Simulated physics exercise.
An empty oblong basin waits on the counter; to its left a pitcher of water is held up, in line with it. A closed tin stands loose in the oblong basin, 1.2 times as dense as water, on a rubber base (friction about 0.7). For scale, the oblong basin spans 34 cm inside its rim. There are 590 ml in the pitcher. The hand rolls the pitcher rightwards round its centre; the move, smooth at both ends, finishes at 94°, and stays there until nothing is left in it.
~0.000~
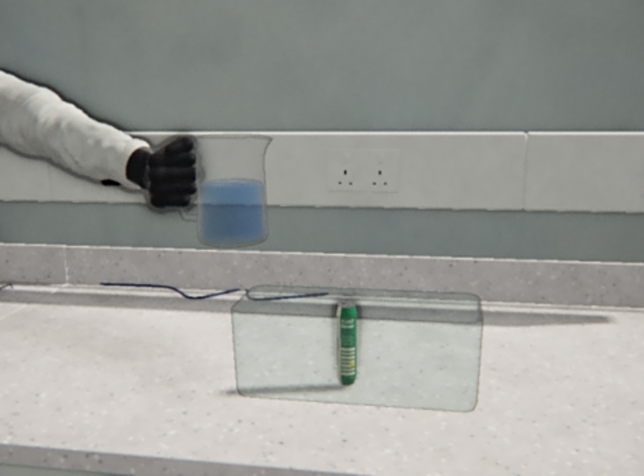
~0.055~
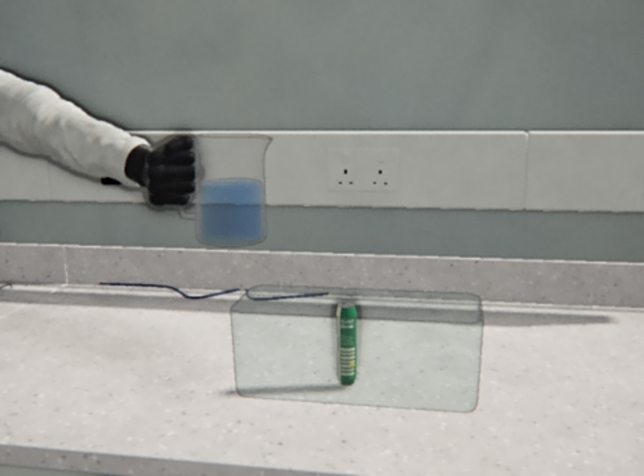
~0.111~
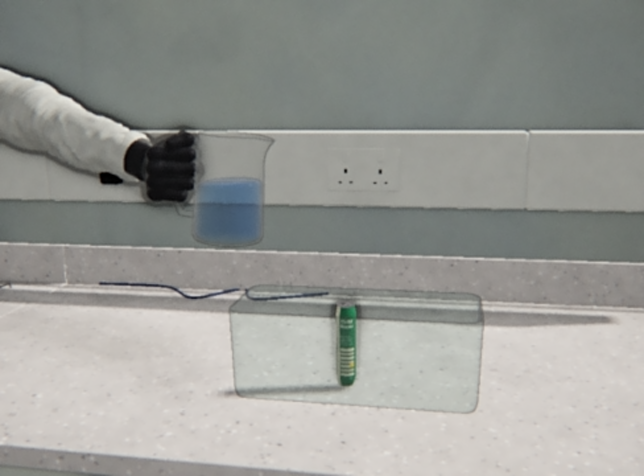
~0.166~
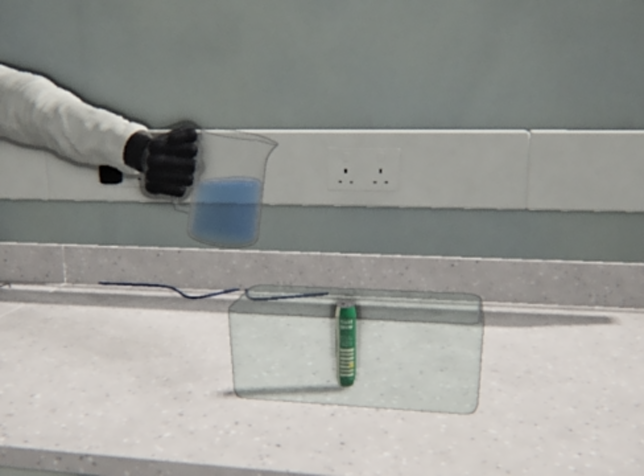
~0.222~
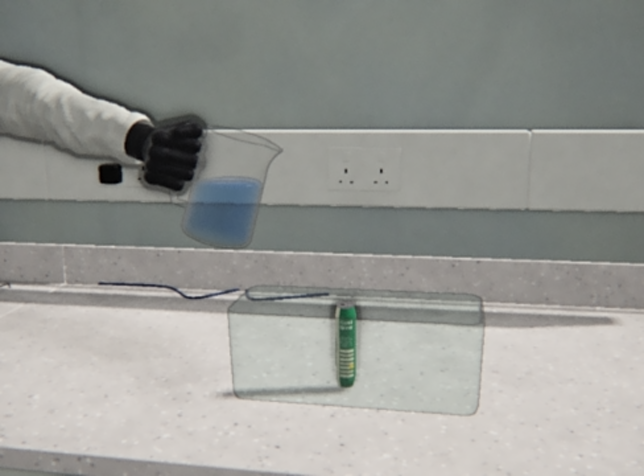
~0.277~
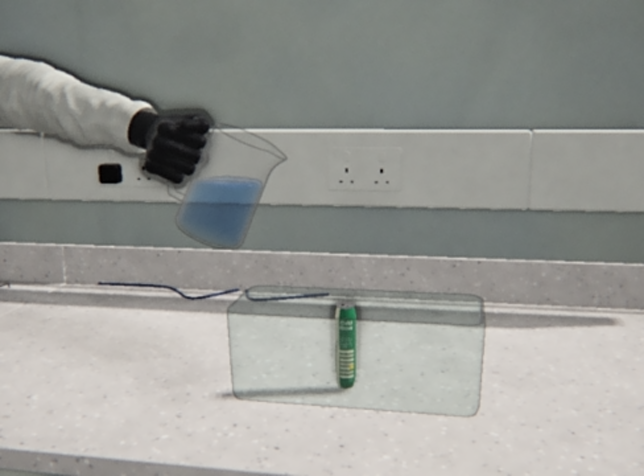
A gloved hand slowly tilts a pitcher of blue water rightwards above a clear basin.
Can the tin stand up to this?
It falls.
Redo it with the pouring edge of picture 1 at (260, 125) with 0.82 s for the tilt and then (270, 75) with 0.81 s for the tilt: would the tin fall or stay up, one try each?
First it topples; then it remains upright.
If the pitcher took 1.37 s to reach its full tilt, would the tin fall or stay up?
The tin falls.
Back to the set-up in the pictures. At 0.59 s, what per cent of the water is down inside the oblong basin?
Near 0 in a hundred.
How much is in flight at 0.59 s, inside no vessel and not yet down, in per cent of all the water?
Near 3 in a hundred.
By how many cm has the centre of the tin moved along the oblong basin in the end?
About 8.0 cm.
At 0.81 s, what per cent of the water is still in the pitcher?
Near 60 in a hundred.
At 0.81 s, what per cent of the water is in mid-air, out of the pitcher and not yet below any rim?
Near 24 in a hundred.
Then, 0.59 s in, the tilt is 77° and 97 per cent is still to pour; the tin stands where it began.
Then, 0.81 s in, the tilt is 94° and 59 per cent is still to pour; the tin stands where it began.
Then, 1.05 s in, the tilt is 94° and 28 per cent is still to pour; the tin lies on its side.
Then, 1.31 s in, the tilt is 94° and 14 per cent is still to pour; the tin lies on its side.
Finally, the tin lies on its side.
